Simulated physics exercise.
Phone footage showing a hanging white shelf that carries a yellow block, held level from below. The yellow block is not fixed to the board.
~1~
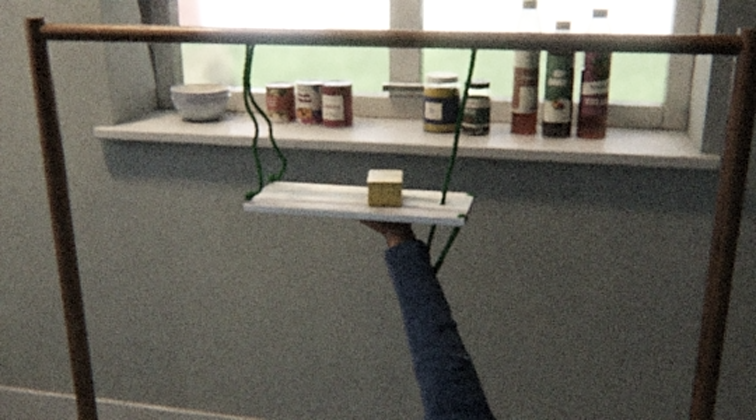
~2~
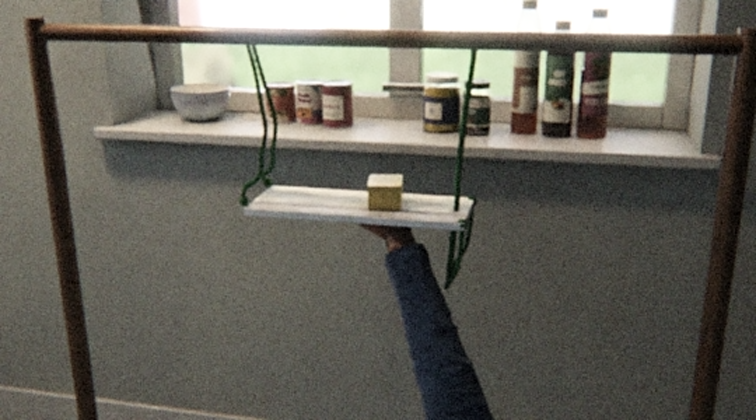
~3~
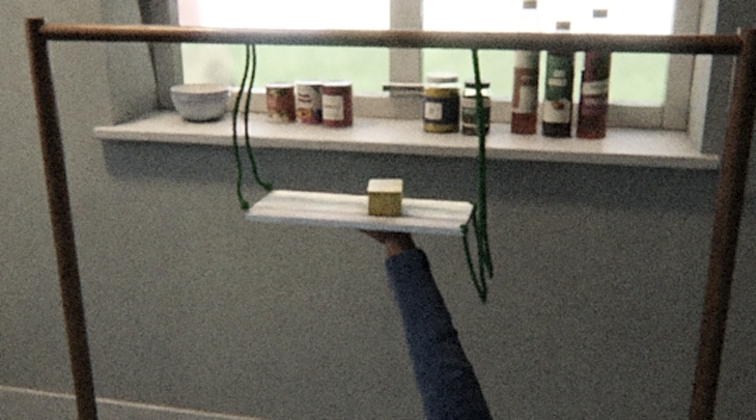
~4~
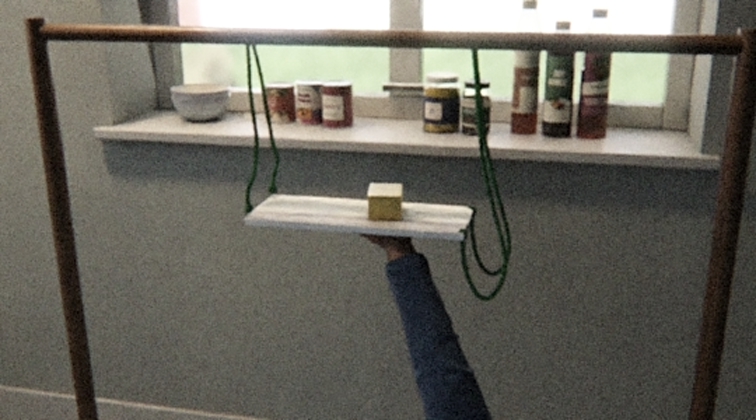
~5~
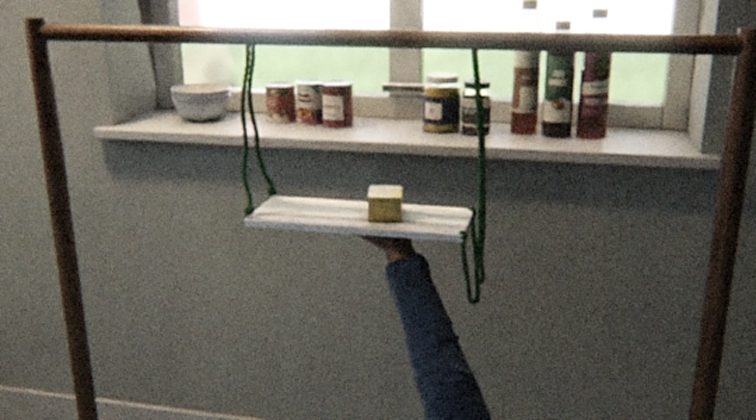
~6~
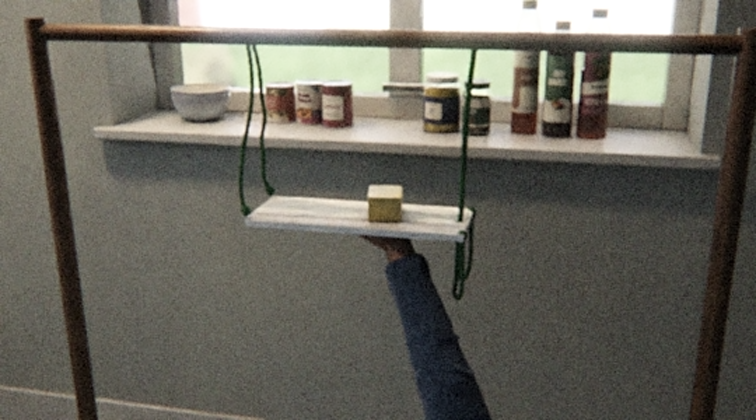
In front of a windowsill lined with jars and bottles, a hand held up a hanging white shelf with a yellow block on it, lowering it slightly while the slack green cords swayed.
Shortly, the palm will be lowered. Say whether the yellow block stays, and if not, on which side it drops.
Chances are it departs rightward from its perch.
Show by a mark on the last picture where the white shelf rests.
The centre lies at (326, 281).
Then, 0.62 s later than the last view, board tipped 31° down to the right; block falling.
Then, 1.24 s later than the last view, board tipped 40° down to the right; block on the floor.
Finally, board tipped 42° down to the right; block on the floor. The yellow block tumbles from the right end.
